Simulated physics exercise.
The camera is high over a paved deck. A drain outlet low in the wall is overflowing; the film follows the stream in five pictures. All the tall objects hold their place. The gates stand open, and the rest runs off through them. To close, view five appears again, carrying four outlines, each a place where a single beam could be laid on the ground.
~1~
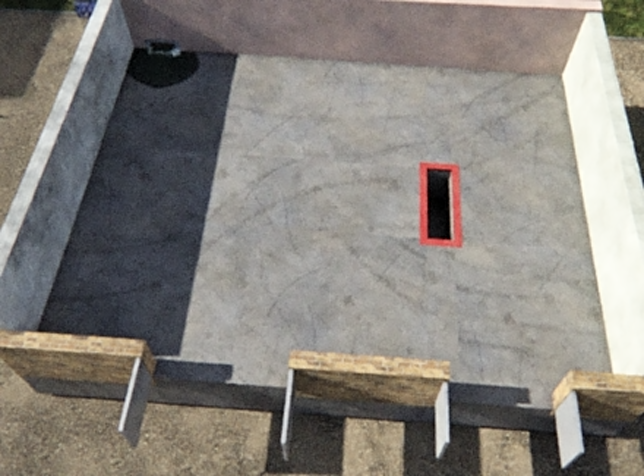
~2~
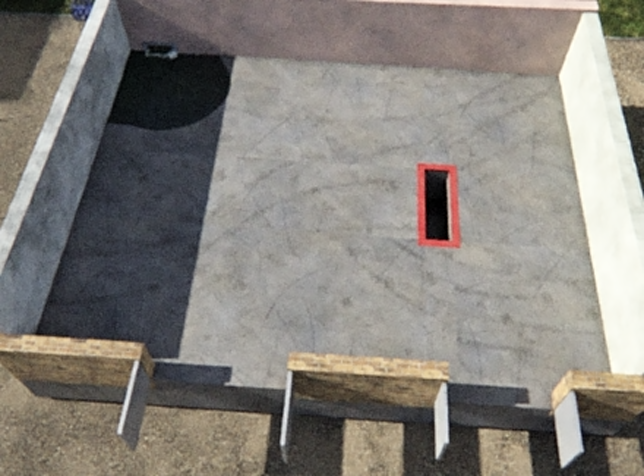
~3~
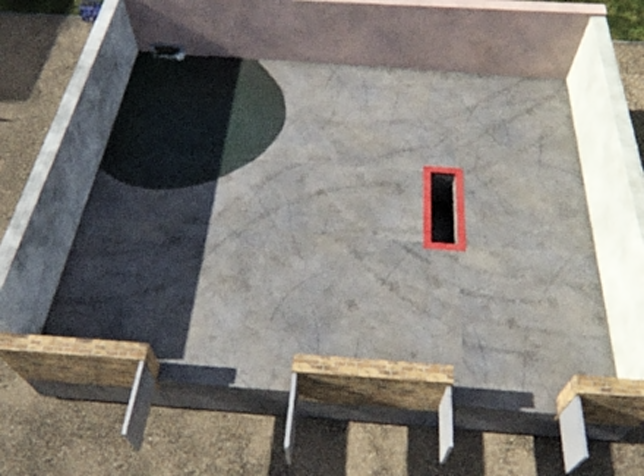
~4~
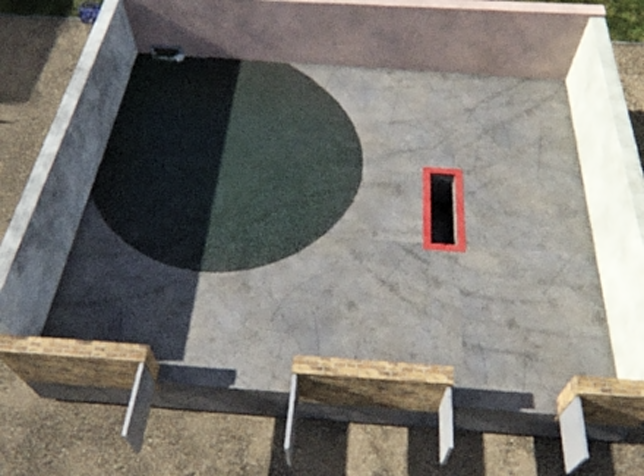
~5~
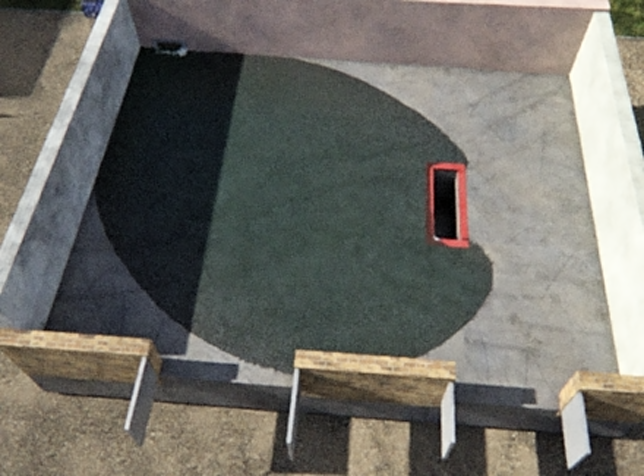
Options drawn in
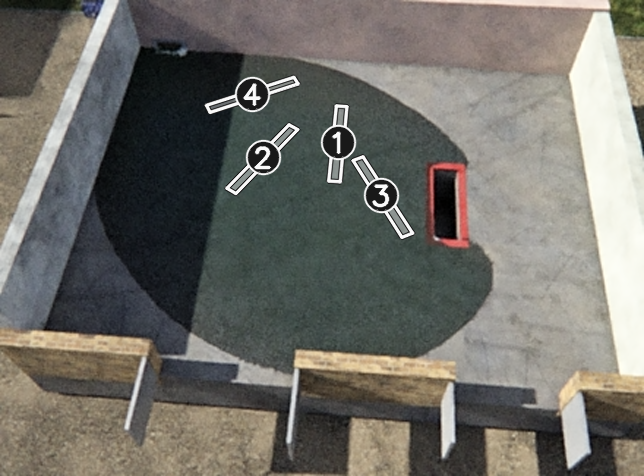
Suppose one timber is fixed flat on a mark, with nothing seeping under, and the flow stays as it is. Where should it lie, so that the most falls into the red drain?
It is 4.
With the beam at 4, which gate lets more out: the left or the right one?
More leaves on the right.
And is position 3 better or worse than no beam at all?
Position 3 is worse.
On the marked copy, 1 from (334, 181) to (341, 106); 2 from (231, 190) to (293, 127); 3 from (358, 158) to (407, 235); 4 from (208, 108) to (296, 80).
If 1 is chosen, about 12 % of the stream goes into the red drain, about 80 % out by the gates.
If 2 is chosen, about 11 % of the stream goes into the red drain, about 78 % out by the gates.
If 3 is chosen, about 11 % of the stream goes into the red drain, about 81 % out by the gates.
If 4 is chosen, about 18 % of the stream goes into the red drain, about 74 % out by the gates.
